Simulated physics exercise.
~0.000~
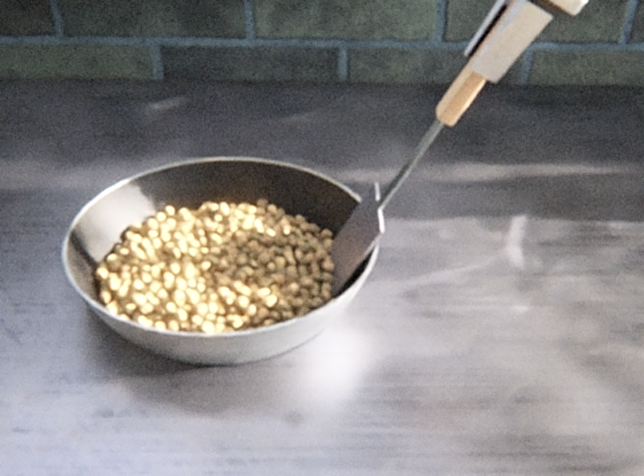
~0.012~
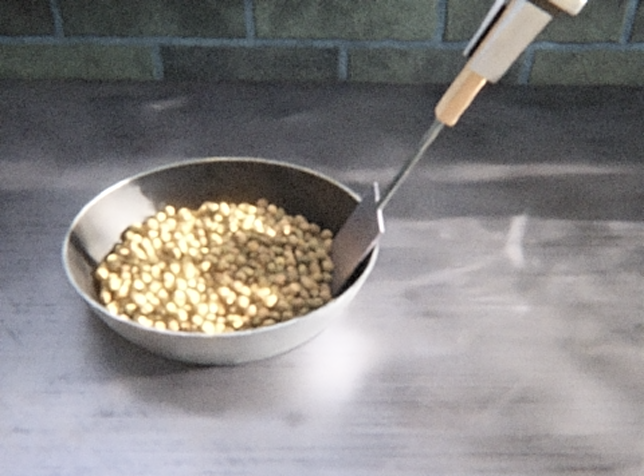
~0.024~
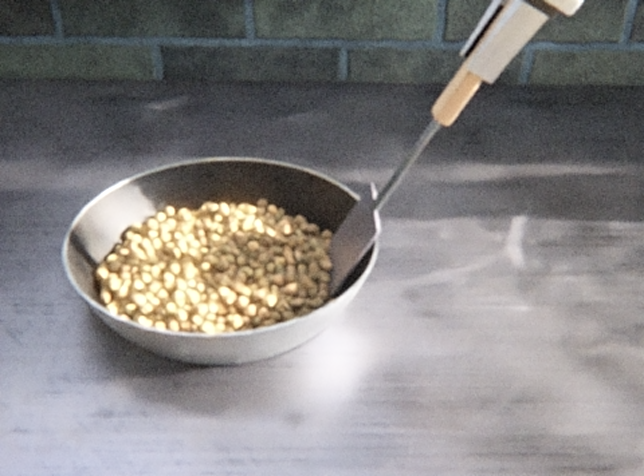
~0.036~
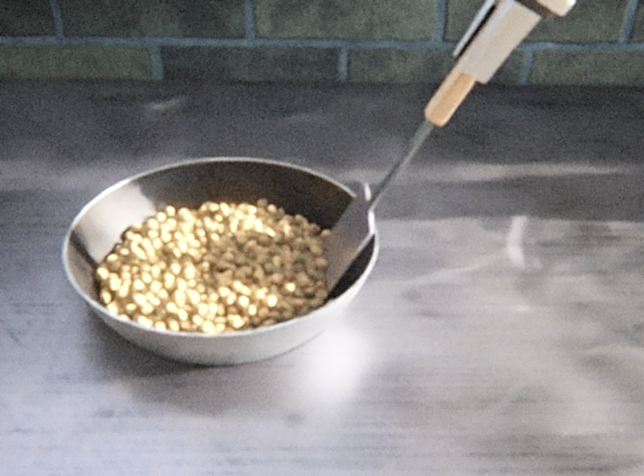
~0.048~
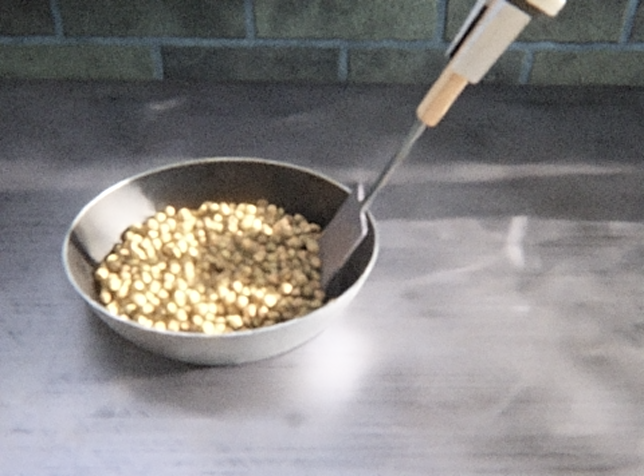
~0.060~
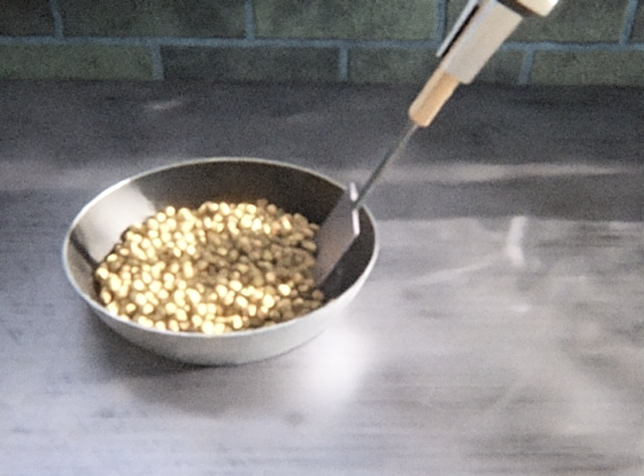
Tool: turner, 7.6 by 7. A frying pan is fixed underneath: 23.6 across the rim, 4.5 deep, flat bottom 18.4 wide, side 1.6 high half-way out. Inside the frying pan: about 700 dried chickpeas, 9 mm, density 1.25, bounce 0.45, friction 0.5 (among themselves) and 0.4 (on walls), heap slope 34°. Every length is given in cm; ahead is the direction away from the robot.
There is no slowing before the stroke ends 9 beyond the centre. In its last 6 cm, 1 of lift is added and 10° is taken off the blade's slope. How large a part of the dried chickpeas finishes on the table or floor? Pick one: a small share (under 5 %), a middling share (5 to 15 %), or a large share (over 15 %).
A middling share.
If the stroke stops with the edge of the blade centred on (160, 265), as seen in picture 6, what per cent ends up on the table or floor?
I'd put it near 0 per cent.
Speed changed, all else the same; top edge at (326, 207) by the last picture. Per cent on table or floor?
That share would be some 25 percent.
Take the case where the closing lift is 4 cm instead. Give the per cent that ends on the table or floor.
Result: Approx. 5 %.
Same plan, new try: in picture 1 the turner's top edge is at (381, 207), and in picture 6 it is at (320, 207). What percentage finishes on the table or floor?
Around 20 per cent finishes there.
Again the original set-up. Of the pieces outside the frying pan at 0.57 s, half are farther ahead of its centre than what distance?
I'd say some 14 centimetres.
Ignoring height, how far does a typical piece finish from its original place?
Level distance of roughly 3 cm.
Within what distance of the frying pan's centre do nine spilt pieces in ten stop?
That's near 20 cm.
After 0.18 s, sloping 61°, highest piece 4 above the table; 696 in the frying pan.
After 0.31 s, sloping 57°, highest piece 5 above the table; 696 in the frying pan.
After 0.57 s, sloping 51°, highest piece 6 above the table; 635 in the frying pan, 55 on the table or floor, 6 on the blade or in flight.
After 1.62 s, sloping 51°, highest piece 6 above the table; 633 in the frying pan, 63 on the table or floor.
In the end, 633 in the frying pan, 63 on the table or floor. That is 9 % on the table or floor.
